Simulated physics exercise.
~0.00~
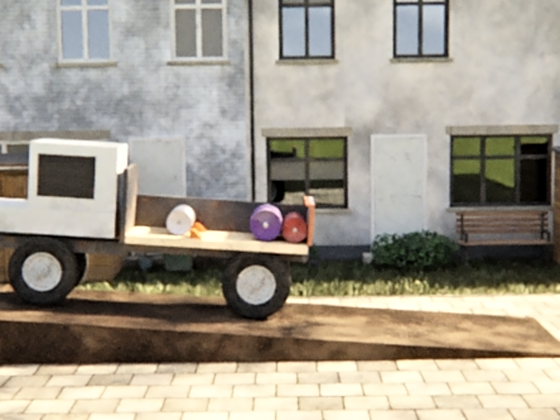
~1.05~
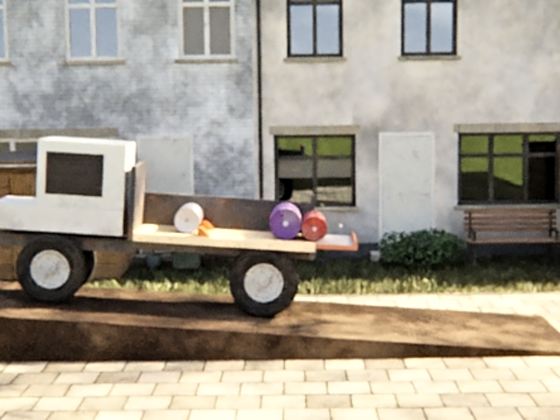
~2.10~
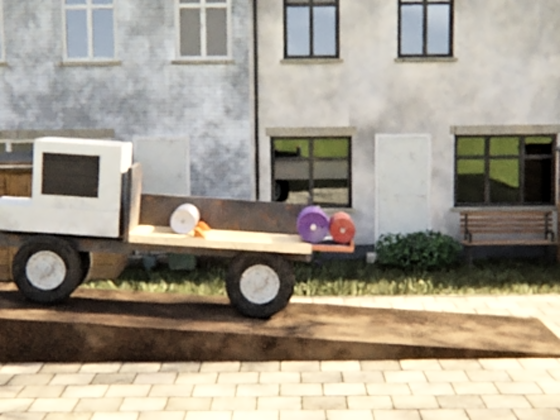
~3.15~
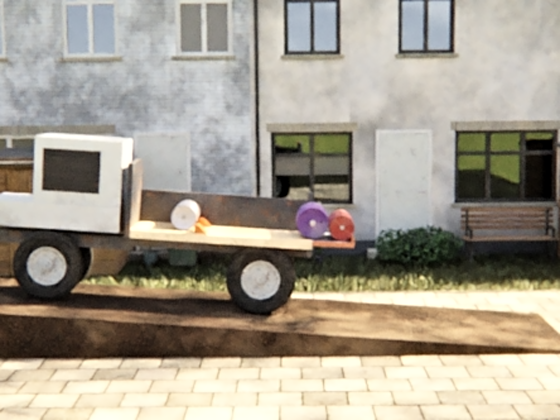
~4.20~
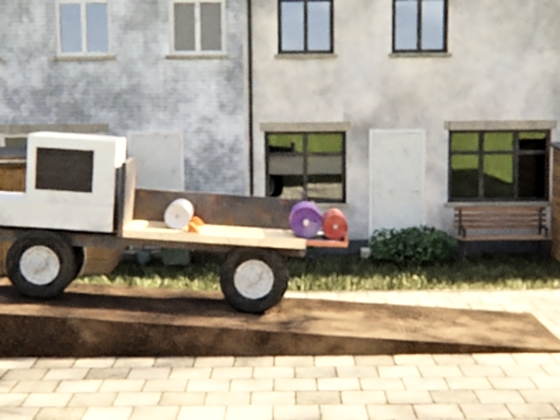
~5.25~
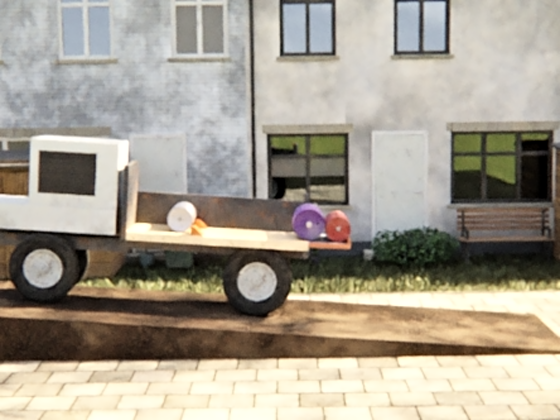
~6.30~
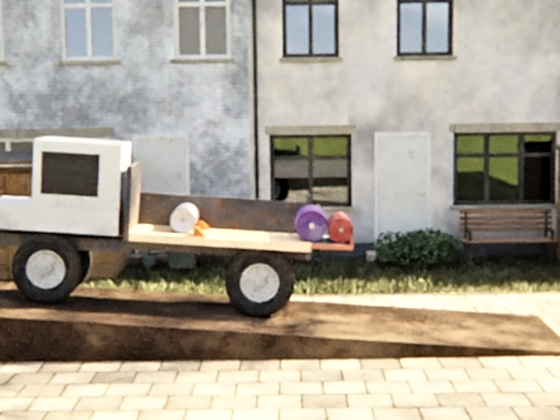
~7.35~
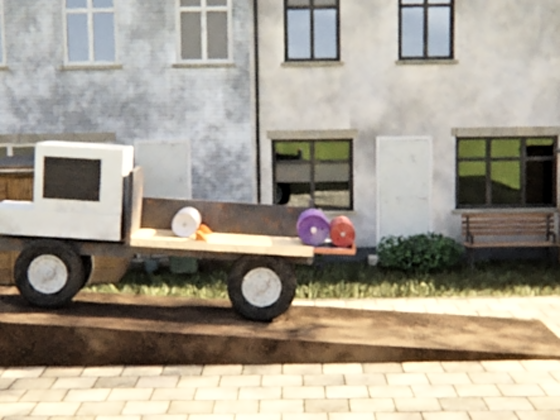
A pick-up with a white cab stands nose-up on a brown ramp, seen from the side, with pale terraced houses, a shrub and a bench behind it. On its wooden bed a white keg sits near the middle beside a small orange chock, while a purple keg and a red keg rest against the raised tailgate at the right. The tailgate drops open to lie level with the bed. The purple and red kegs roll right, the red one leading onto the gate. Both stop, red on the gate and purple just behind it on the bed, and nothing falls off.
